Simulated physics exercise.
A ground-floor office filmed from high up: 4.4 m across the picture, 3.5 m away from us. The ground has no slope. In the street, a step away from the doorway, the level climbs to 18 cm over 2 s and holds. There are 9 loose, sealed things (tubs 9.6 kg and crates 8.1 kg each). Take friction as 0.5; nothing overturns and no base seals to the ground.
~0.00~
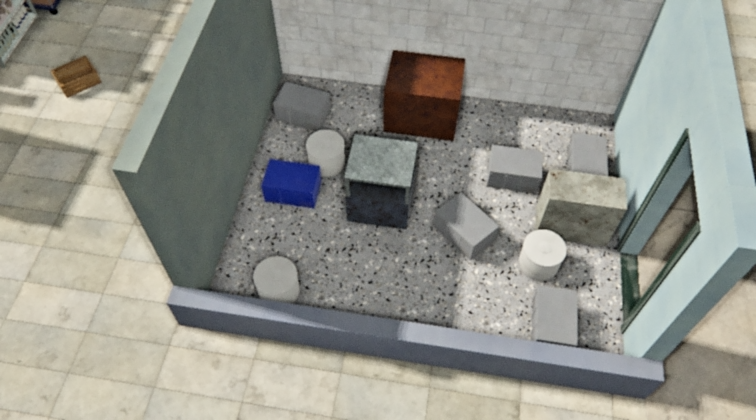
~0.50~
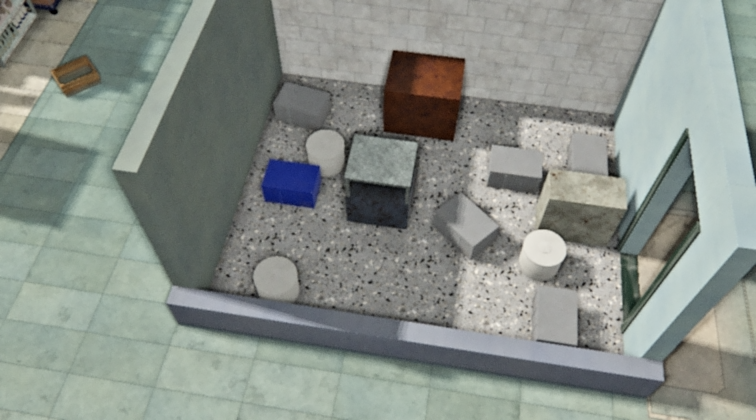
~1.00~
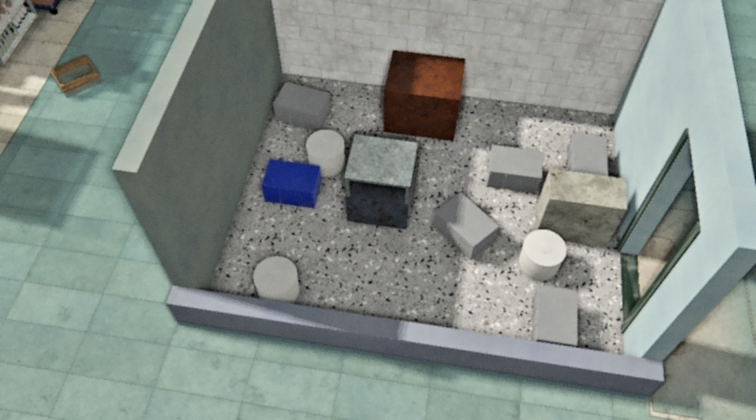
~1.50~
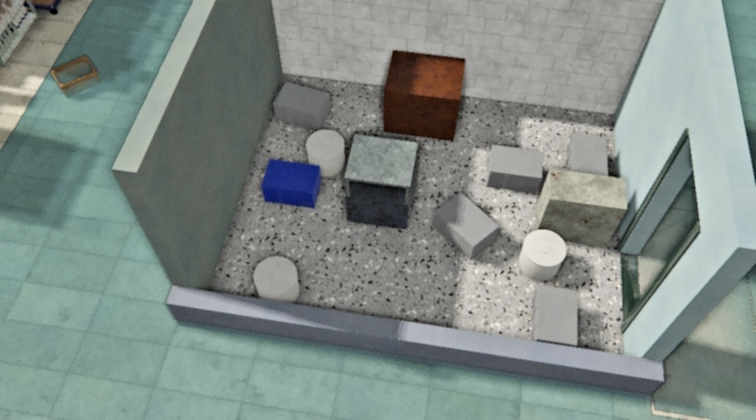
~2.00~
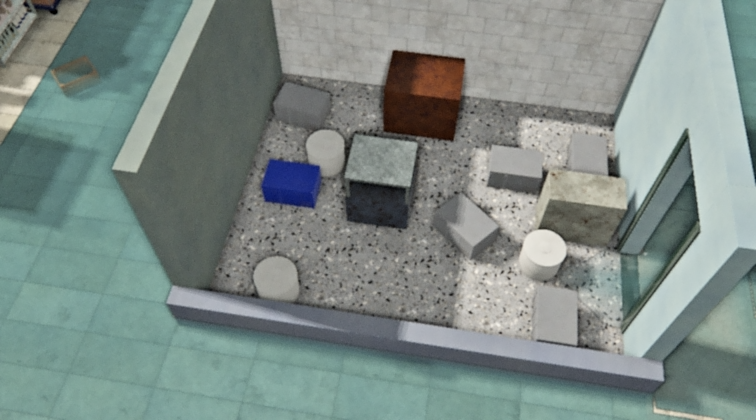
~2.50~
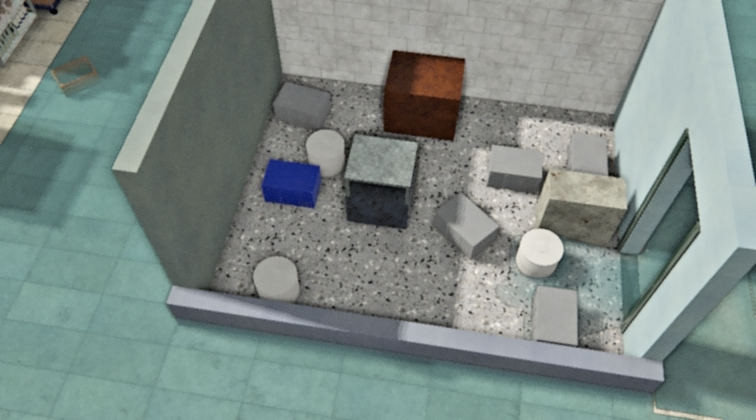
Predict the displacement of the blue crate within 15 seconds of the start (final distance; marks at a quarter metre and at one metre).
The blue crate gets carried off.
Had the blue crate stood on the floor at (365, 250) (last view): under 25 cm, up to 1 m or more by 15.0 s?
It travels far.
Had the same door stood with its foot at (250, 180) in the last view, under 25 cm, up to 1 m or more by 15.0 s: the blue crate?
Then the blue crate ends far away.
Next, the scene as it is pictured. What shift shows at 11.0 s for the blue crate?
About 150 cm.
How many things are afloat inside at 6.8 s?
At that moment 4.
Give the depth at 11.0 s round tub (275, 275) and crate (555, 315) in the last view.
Roughly 12 and 11 cm.
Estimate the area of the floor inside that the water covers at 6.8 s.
About 11.5 m2.
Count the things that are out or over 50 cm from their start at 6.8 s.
4 of them.
After 3.5 s the blue crate is near (291, 176), 0.0 m from its start, aground; 1 afloat.
After 6.8 s the blue crate is near (294, 166), 0.1 m from its start, aground; 4 afloat.
After 11.0 s the blue crate is near (309, 73), 1.6 m from its start, afloat; 6 afloat.
After 15.0 s the blue crate is near (329, 80), 1.5 m from its start, afloat; 8 afloat.
